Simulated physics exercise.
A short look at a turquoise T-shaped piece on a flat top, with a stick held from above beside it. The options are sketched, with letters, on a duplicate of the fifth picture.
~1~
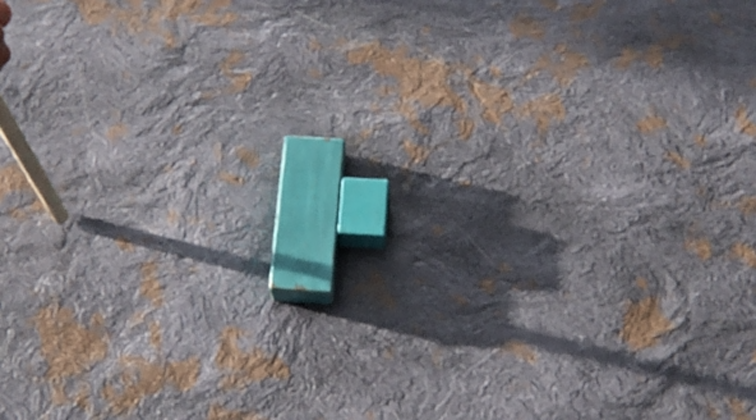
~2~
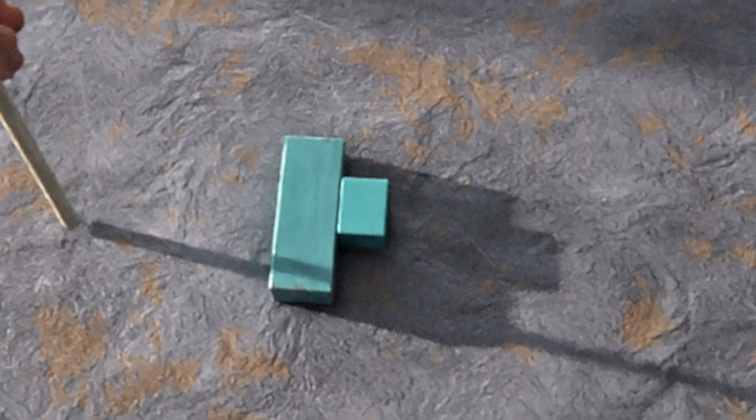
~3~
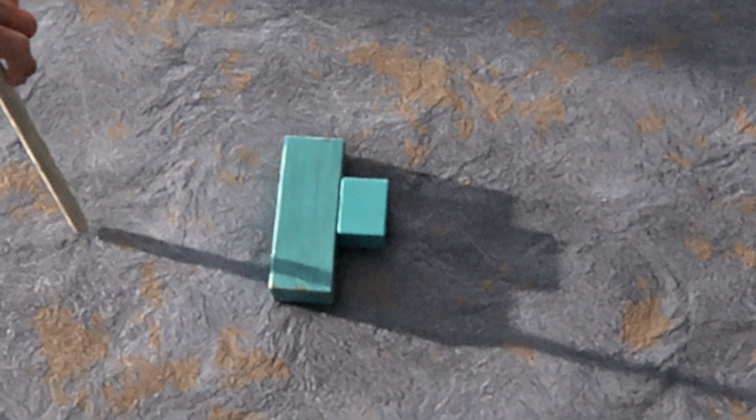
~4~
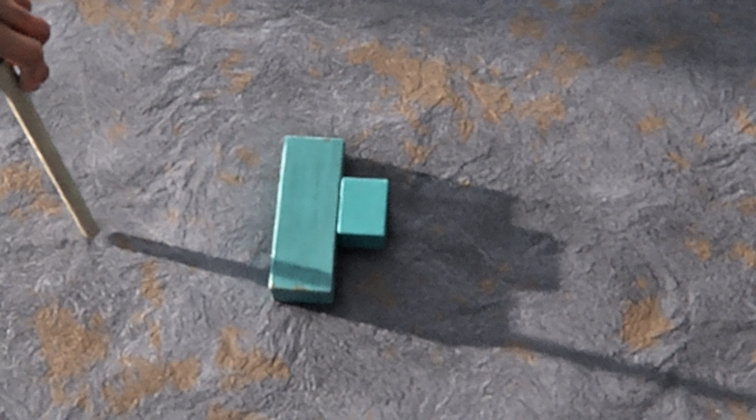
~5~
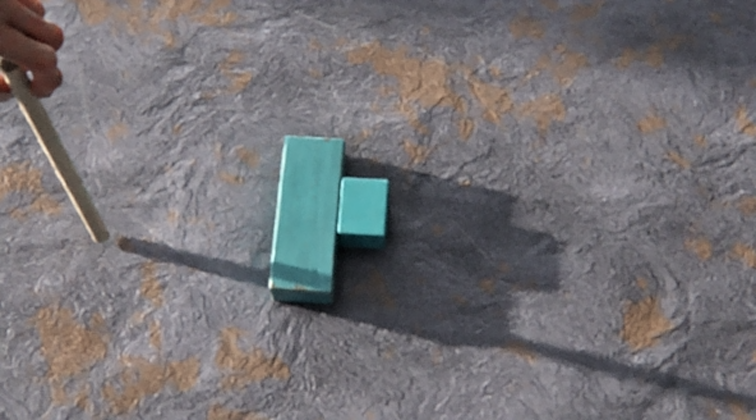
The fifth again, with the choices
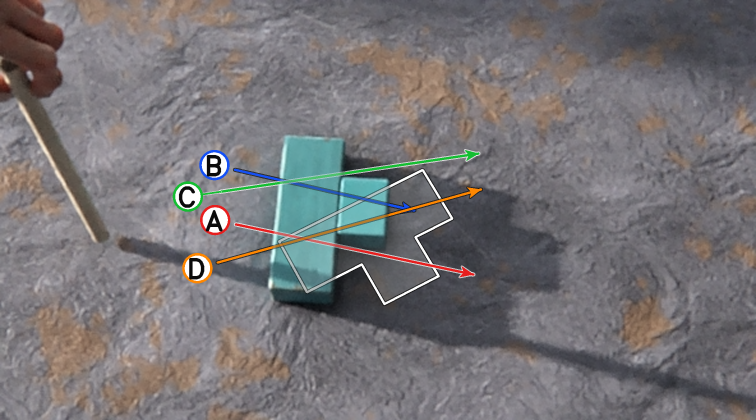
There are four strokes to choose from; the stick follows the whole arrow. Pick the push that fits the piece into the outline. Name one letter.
Only C fits it in.
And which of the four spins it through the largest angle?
Stroke D.
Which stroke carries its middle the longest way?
D.
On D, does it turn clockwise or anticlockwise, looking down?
It turns anticlockwise.
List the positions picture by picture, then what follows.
Turquoise T-shaped piece (308, 212), in the first frame.
Turquoise T-shaped piece (308, 212), in the second frame.
Turquoise T-shaped piece (308, 212), in the third frame.
Turquoise T-shaped piece (308, 212), in the fourth frame.
Turquoise T-shaped piece (308, 212), in the fifth frame.
On the marked copy, A from (236, 224) to (473, 275); B from (235, 170) to (414, 211); C from (221, 192) to (478, 154); D from (218, 263) to (481, 189).
With C. Early on, foot of the stick (313, 179), piece (331, 212).
Further on, foot of the stick (406, 166), piece (363, 215).
At the end, foot of the stick (478, 155), piece (366, 215); it fills the outline.
As for the rest, A leaves the piece out of the outline, at (413, 198); B leaves the piece out of the outline, at (383, 243); D leaves the piece out of the outline, at (444, 139).
